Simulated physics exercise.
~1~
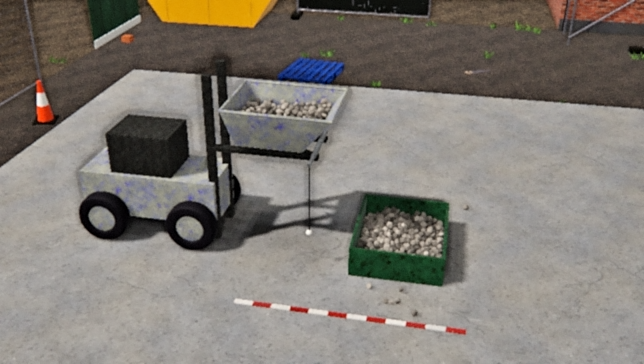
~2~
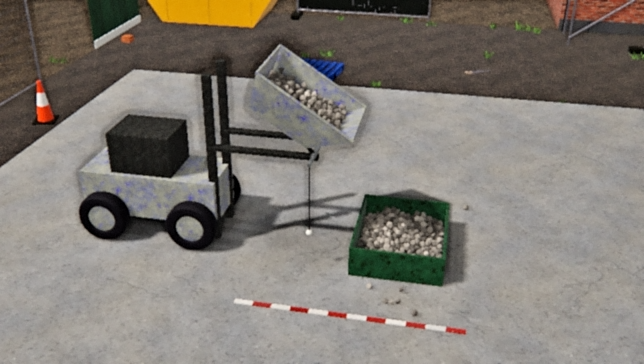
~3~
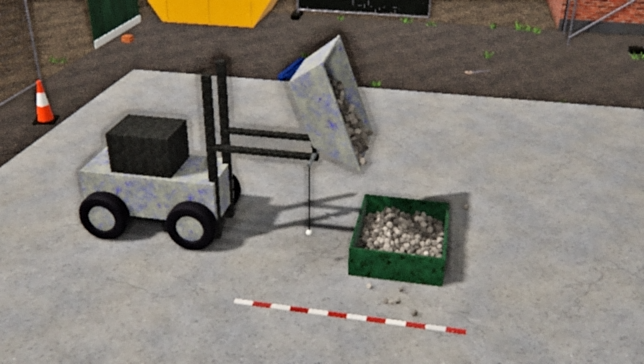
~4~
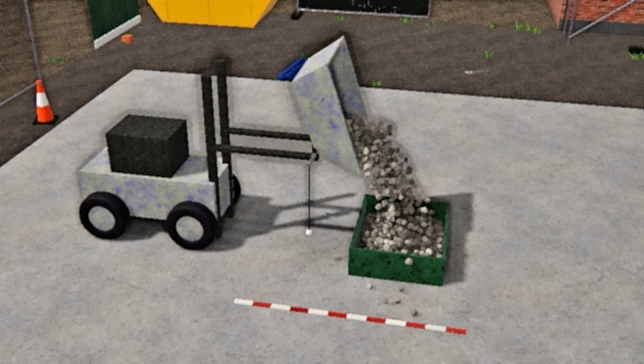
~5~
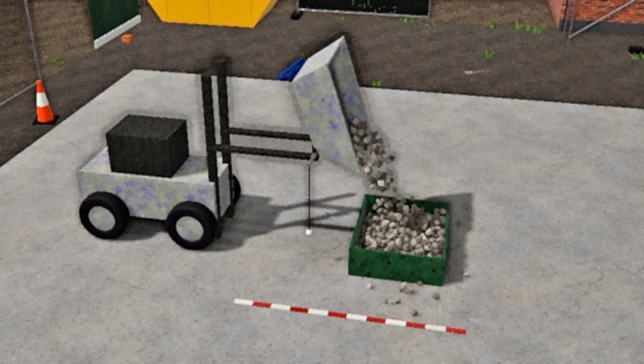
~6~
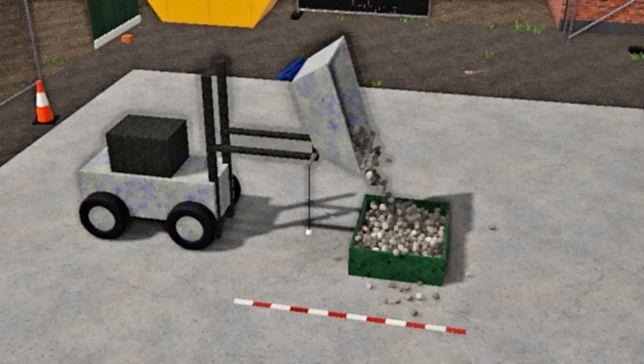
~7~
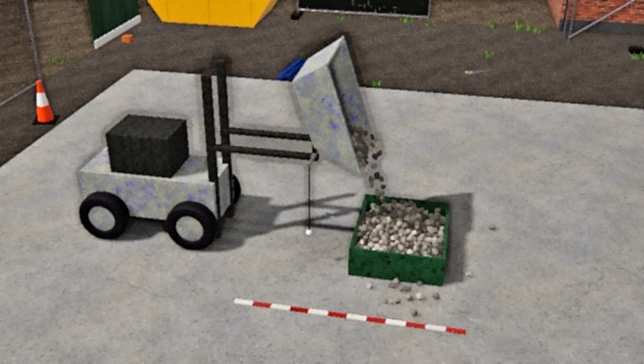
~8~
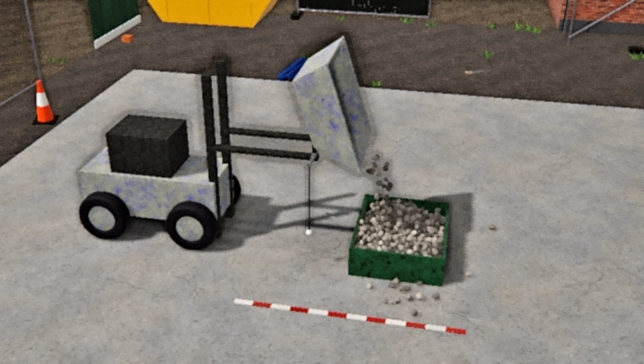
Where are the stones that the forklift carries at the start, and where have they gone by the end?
At the start they rest in the raised skip at the front of the forklift. By the end nearly all of them have moved down and to the right into the green bin, with a last few still dropping and a few on the ground around it.
